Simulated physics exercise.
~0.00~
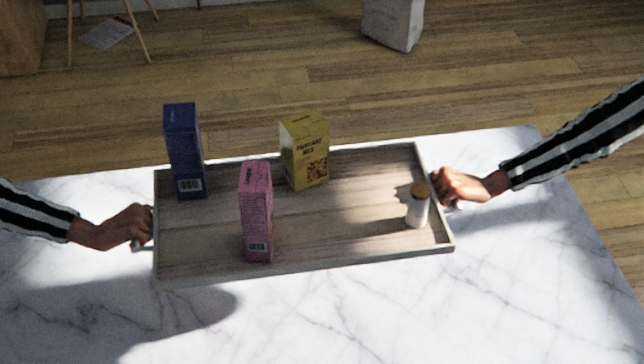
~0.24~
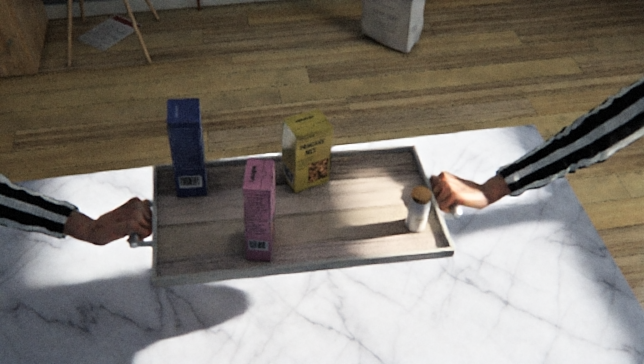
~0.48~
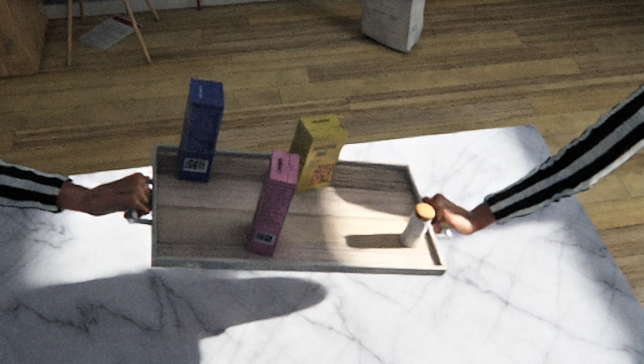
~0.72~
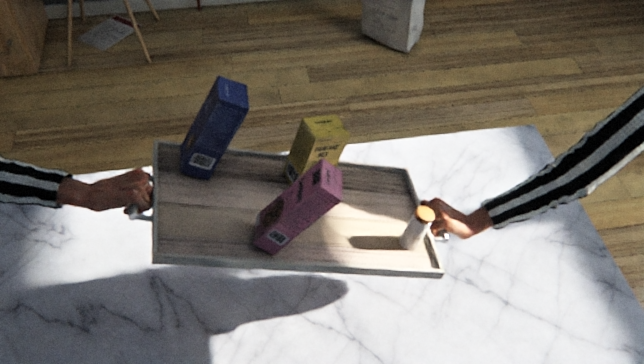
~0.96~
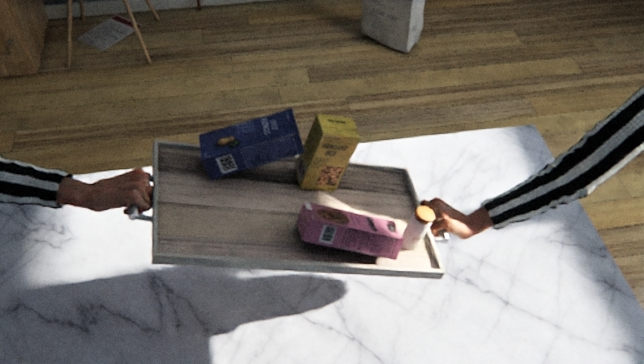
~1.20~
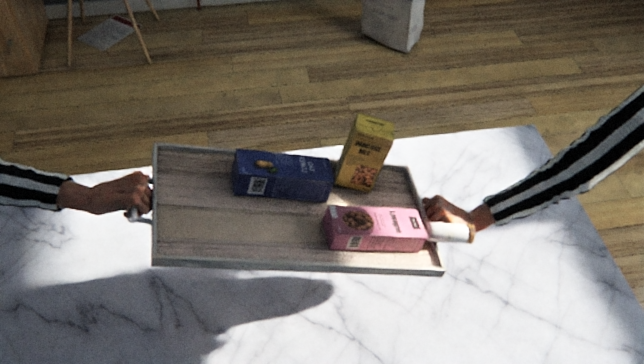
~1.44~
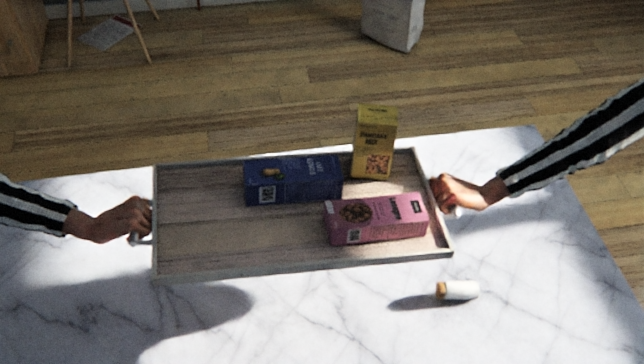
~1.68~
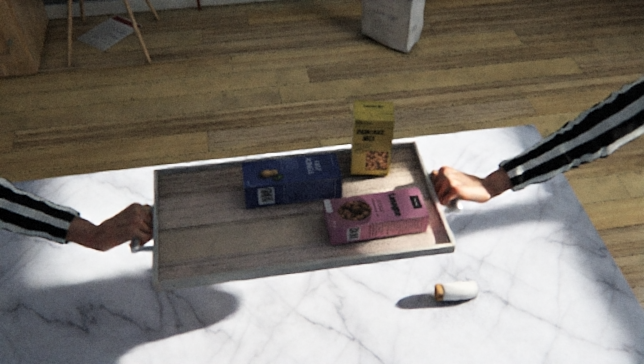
To begin with, two hands in striped sleeves hold a wooden tray over a marble table, with blue, pink and yellow cartons and a small white shaker standing on it. The tray tilts down to the right, and the blue and pink cartons lean, then topple onto their sides. They slide right along with the yellow carton, while the shaker tips over the right edge and leaves the tray. The hands bring the tray back level. At the end, the shaker lies on the table, the blue and pink cartons lie flat, and the yellow one stands farther right than before.
